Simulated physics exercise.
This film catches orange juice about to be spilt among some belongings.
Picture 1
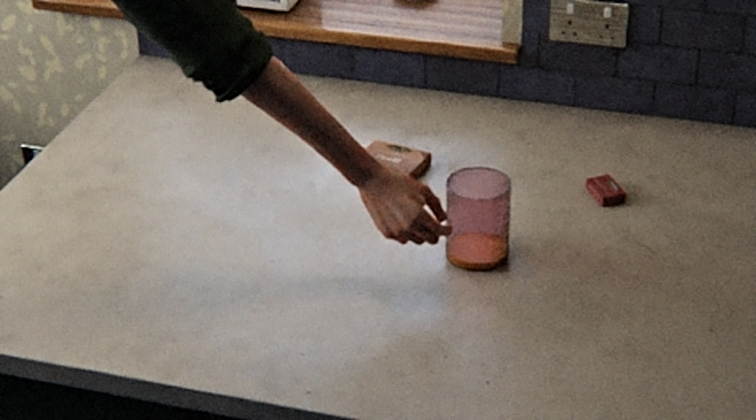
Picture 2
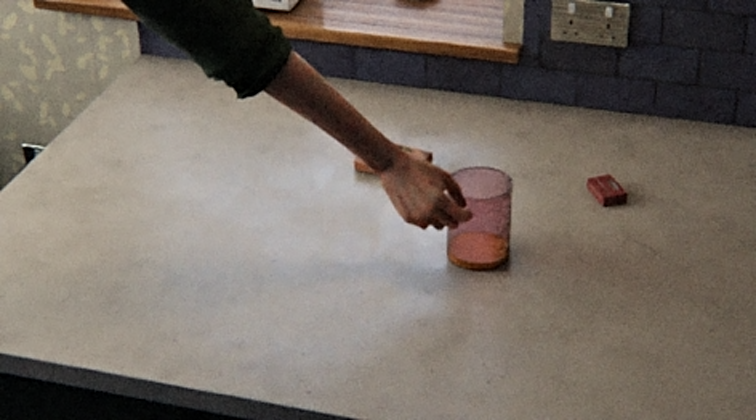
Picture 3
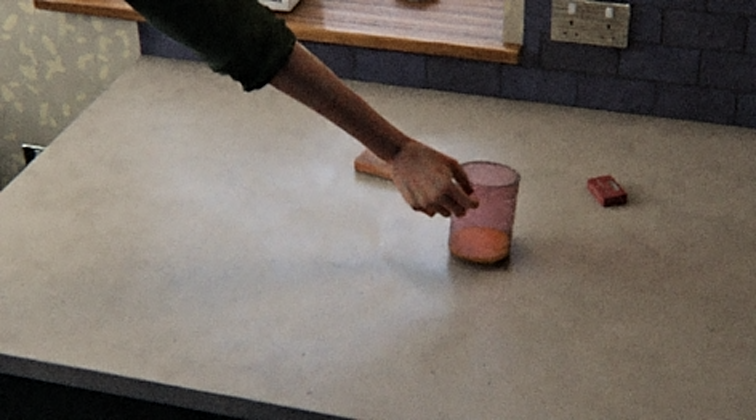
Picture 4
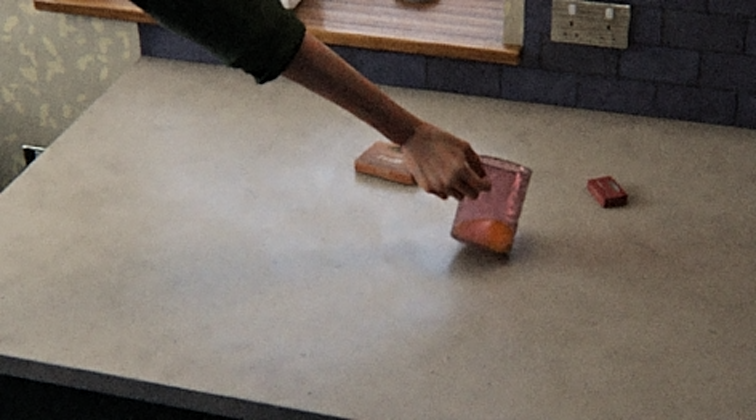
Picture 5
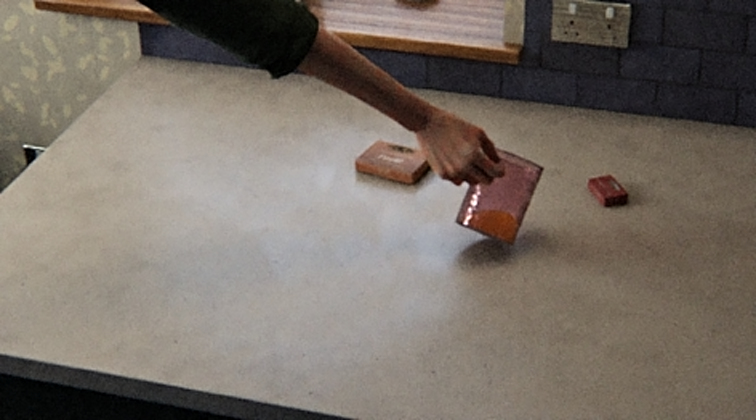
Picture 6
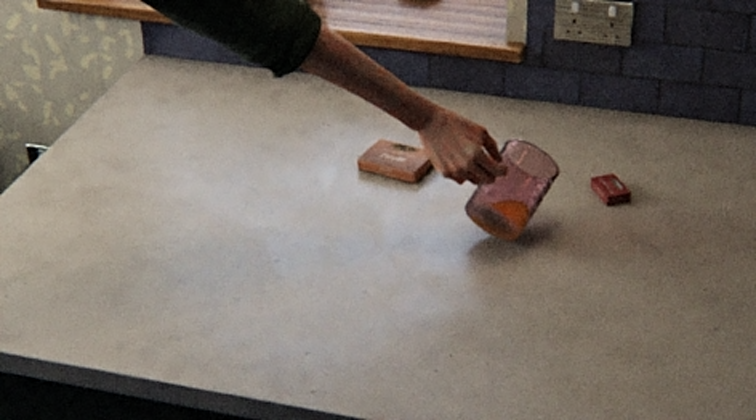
On a pale kitchen counter, a hand reaches to a nearly empty pink beaker of orange juice and tilts it steeply rightward.
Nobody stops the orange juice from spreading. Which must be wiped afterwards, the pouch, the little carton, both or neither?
Well, the pouch is left dry, while the little carton is caught.
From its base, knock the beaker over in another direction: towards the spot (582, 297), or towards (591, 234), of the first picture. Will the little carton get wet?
Well, the first time it is left alone, while the second time it gets caught.
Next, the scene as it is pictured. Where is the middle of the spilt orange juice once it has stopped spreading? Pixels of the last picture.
It settles with its centre at about (596, 156).
A moment on, the puddle covers about as much as a saucer; the pouch is untouched; the little carton is reached.
Further on, the puddle covers about as much as a plate; the pouch is untouched; the little carton is reached.
When it is over, the puddle covers about as much as a plate; the pouch is untouched; the little carton is reached.
